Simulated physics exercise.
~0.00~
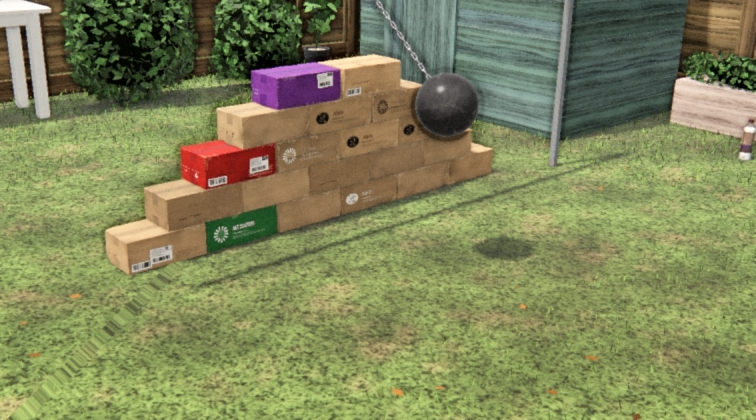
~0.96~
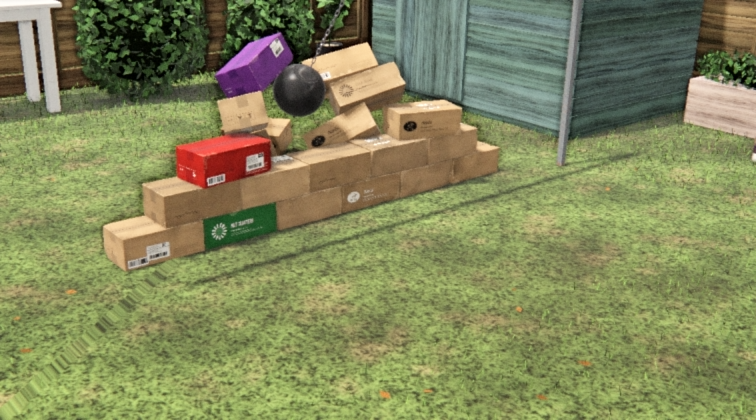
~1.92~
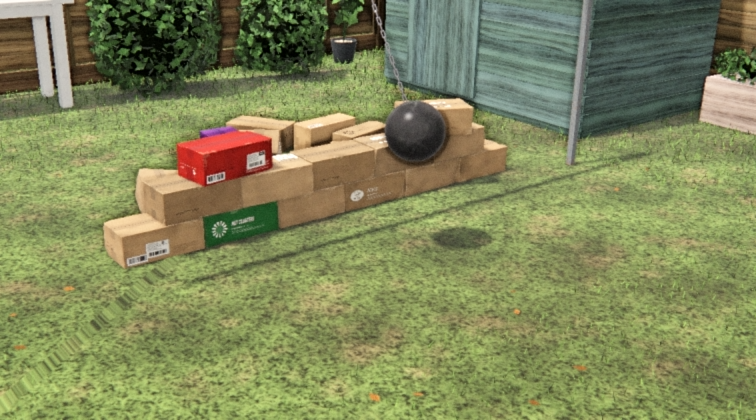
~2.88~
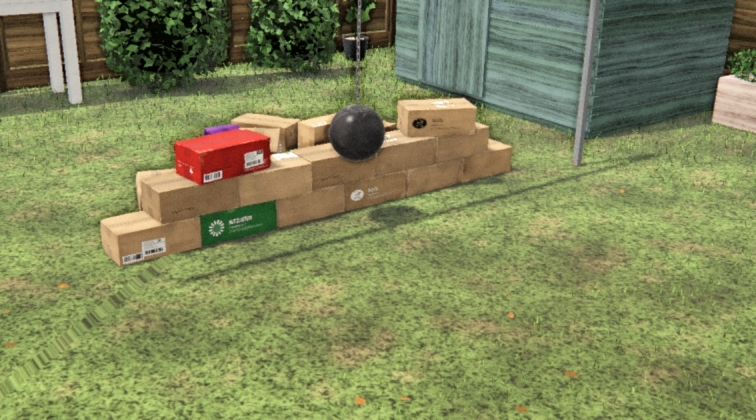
A dark ball hanging on a chain swung left into the top of a stepped wall of parcels, knocking the purple one and several brown ones off behind it, then swung back and forth while the red and green parcels stayed in place.
